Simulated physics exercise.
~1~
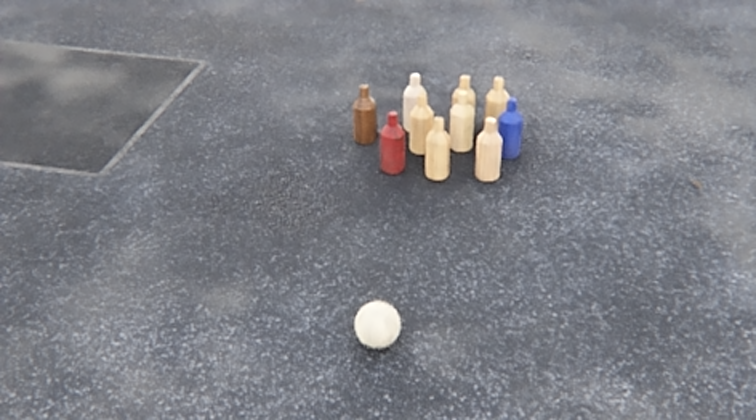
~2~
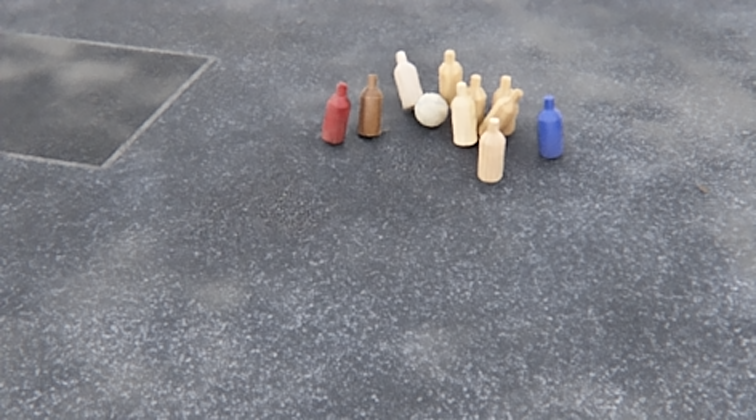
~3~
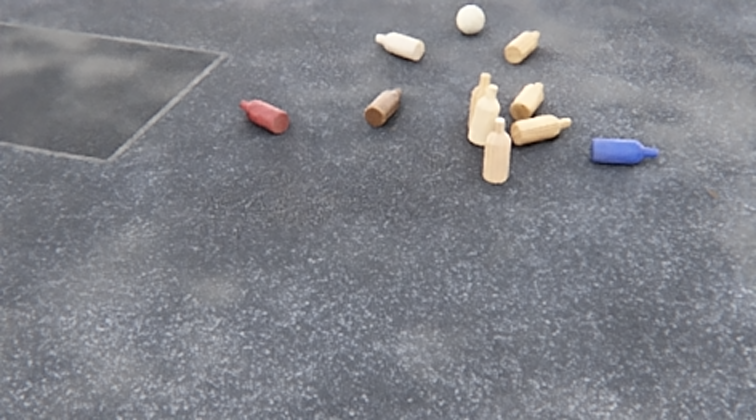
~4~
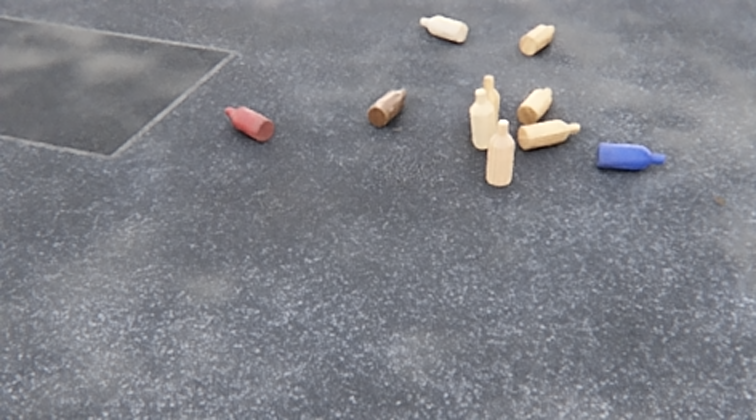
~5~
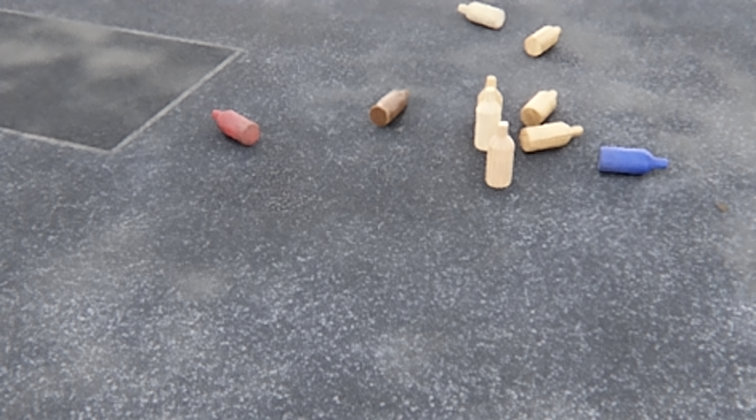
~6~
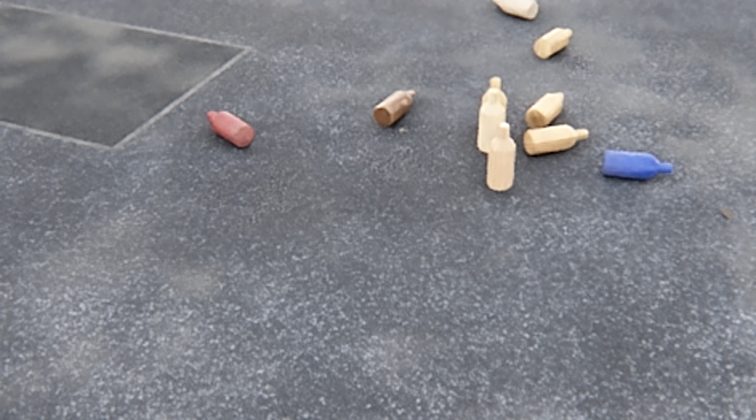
On dark speckled ground, a pale ball knocks over seven bottle-shaped skittles, leaving three standing.
